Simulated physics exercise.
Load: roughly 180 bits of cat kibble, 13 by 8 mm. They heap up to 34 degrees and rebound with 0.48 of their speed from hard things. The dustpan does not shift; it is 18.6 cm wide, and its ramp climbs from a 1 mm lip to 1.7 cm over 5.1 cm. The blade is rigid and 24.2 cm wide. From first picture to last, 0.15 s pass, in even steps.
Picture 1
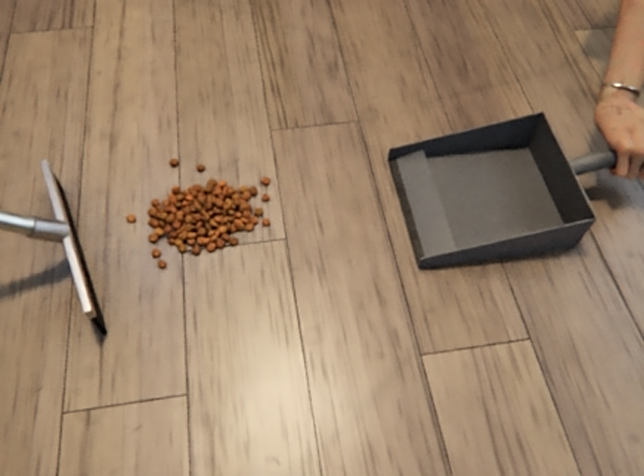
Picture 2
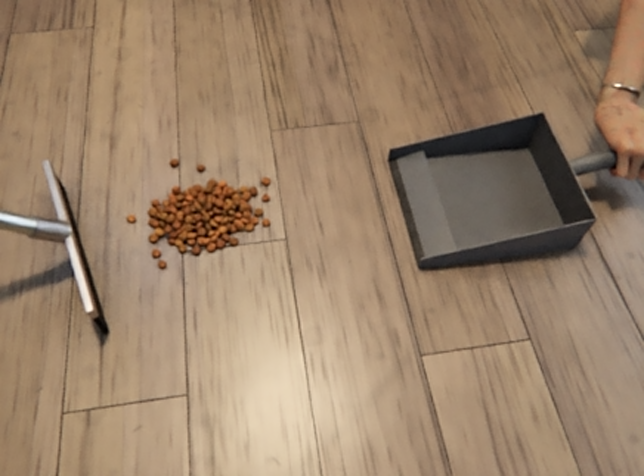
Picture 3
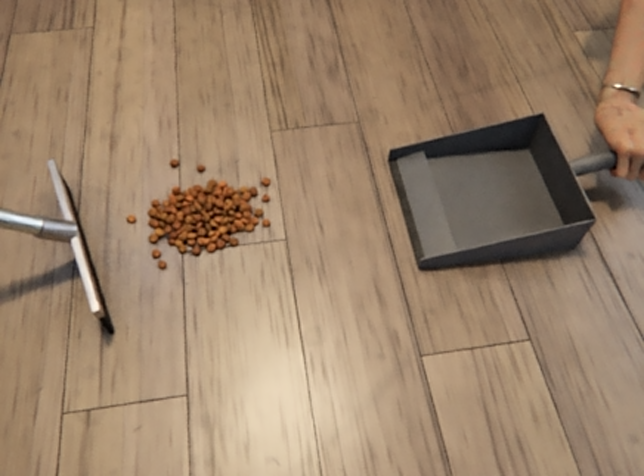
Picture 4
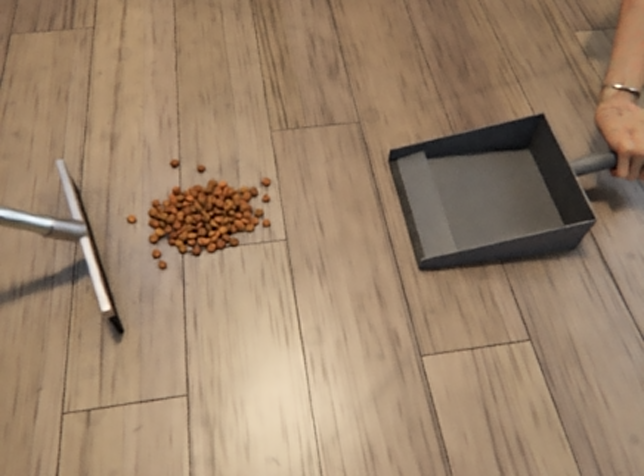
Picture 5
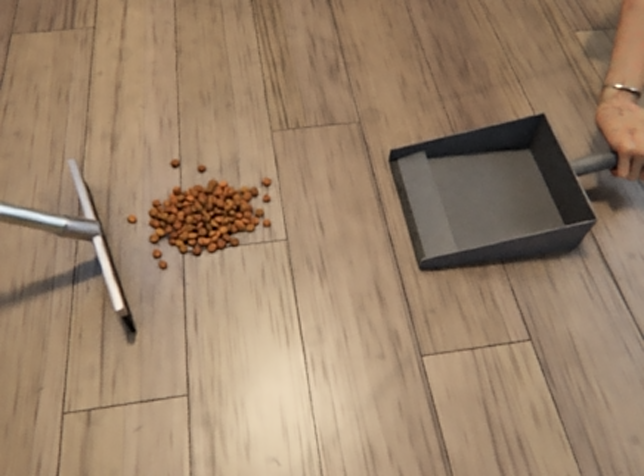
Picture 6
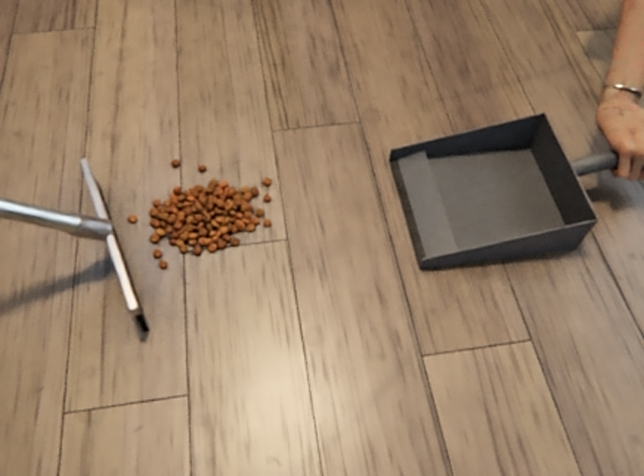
The video shows a flat blade on a metal handle sliding slowly right across a wood floor toward a pile of brown kibble, which stays undisturbed, while a hand at right holds a dark gray dustpan still.
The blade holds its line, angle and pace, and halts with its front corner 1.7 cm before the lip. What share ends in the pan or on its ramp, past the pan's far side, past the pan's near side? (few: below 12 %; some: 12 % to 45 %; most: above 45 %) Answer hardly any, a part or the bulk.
Pan hardly any, far side a part, near side hardly any.
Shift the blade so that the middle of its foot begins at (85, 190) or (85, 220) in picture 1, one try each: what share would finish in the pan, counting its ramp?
About 10 and 10 per cent.
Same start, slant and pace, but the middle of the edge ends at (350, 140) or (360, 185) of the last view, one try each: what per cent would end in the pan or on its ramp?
About 5 and 10 per cent.
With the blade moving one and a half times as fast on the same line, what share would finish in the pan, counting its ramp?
Then about 10 per cent.
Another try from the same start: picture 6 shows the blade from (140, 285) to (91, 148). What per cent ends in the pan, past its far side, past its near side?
Pan 0, far 80, near 0.
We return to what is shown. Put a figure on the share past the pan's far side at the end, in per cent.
Some 25 per cent.
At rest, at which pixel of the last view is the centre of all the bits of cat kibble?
Around (365, 188).
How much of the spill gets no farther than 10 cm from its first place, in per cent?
About 15 per cent.
Then, 0.33 s after the last picture, middle of the blade 22 cm from the lip; 0 % over the lip, far side 10 %, near side 0 %.
Then, 0.54 s after the last picture, middle of the blade 12 cm from the lip; 0 % over the lip, far side 20 %, near side 0 %.
Then, 0.88 s after the last picture, middle of the blade 5 cm from the lip; 0 % over the lip, far side 25 %, near side 0 %.
In the end, pan 0 %, far side 25 %, near side 0 %, in front of the lip or behind the blade 70 %.
